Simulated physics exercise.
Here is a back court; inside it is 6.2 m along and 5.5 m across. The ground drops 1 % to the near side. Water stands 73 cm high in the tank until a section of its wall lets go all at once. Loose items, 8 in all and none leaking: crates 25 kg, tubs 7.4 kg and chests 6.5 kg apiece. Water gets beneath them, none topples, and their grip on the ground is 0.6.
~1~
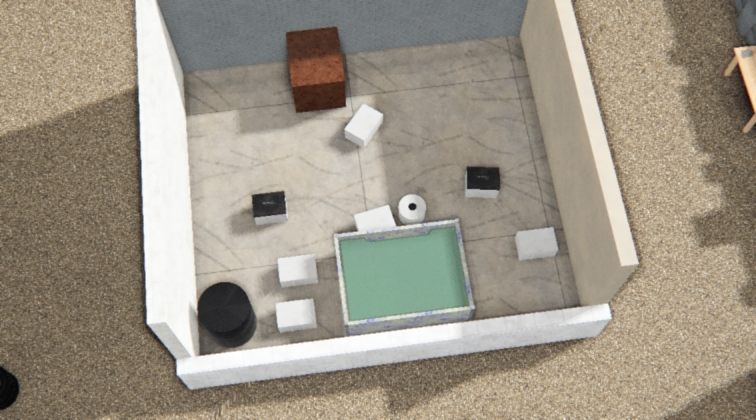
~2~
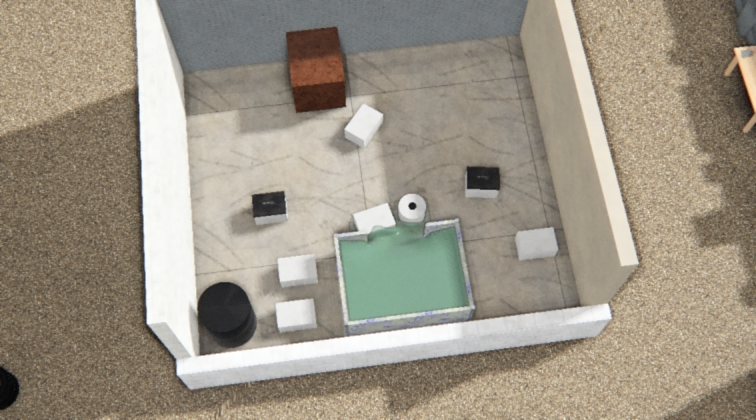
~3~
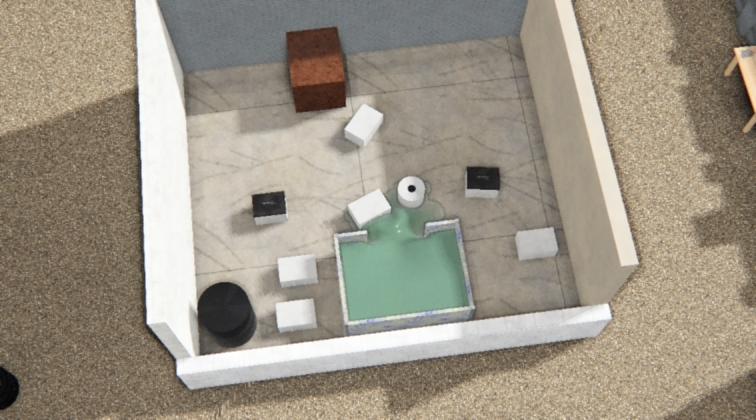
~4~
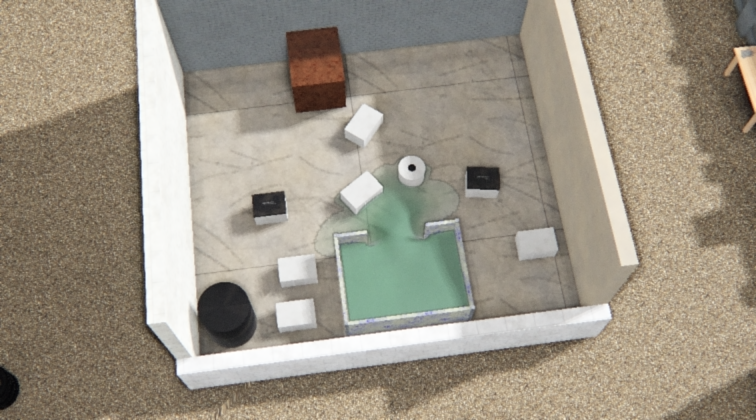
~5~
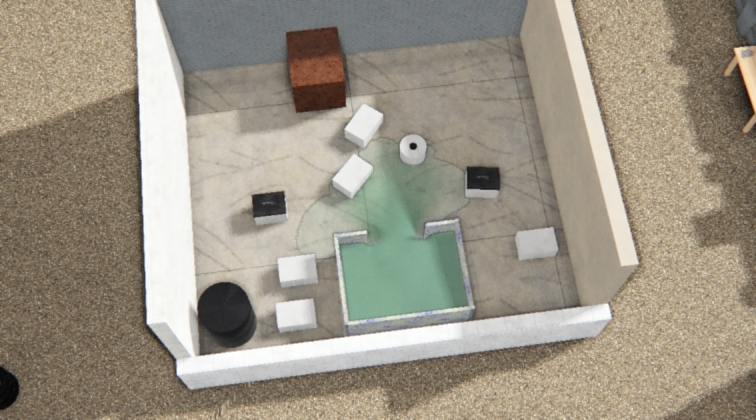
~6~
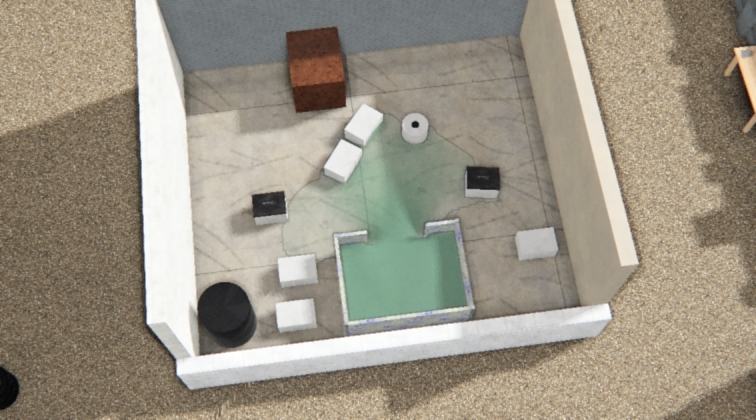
Green water broke out through a gap in the far side of a pool in a walled court and spread across the floor, pushing a white tub and a white crate away toward the back wall.
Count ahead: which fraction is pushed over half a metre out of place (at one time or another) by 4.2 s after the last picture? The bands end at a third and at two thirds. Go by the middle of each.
Share: Between one and two thirds.
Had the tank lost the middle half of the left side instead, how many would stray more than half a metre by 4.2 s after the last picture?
In that case 3 of them.
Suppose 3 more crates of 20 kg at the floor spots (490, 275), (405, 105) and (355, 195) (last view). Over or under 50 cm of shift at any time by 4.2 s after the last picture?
In that order: Short of it, over, over.
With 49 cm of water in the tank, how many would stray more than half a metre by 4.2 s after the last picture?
Then 2.
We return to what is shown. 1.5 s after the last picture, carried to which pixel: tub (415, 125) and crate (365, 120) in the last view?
Near (473, 41) and (359, 59).
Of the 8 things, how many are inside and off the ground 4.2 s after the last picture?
At that moment 3.
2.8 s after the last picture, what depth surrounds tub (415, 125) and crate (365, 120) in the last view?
Roughly 12 and 14 cm.
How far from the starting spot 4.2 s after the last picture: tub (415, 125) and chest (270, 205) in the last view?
In that order: 120 cm, 5 cm.
Then, 0.4 s after the last picture 2 of 8 are over 50 cm from their spots; 0 afloat.
Then, 1.5 s after the last picture 3 of 8 are over 50 cm from their spots; 2 afloat.
Then, 2.8 s after the last picture 3 of 8 are over 50 cm from their spots; 3 afloat.
Then, 4.2 s after the last picture 4 of 8 are over 50 cm from their spots, and 4 have been at some point; 3 afloat.
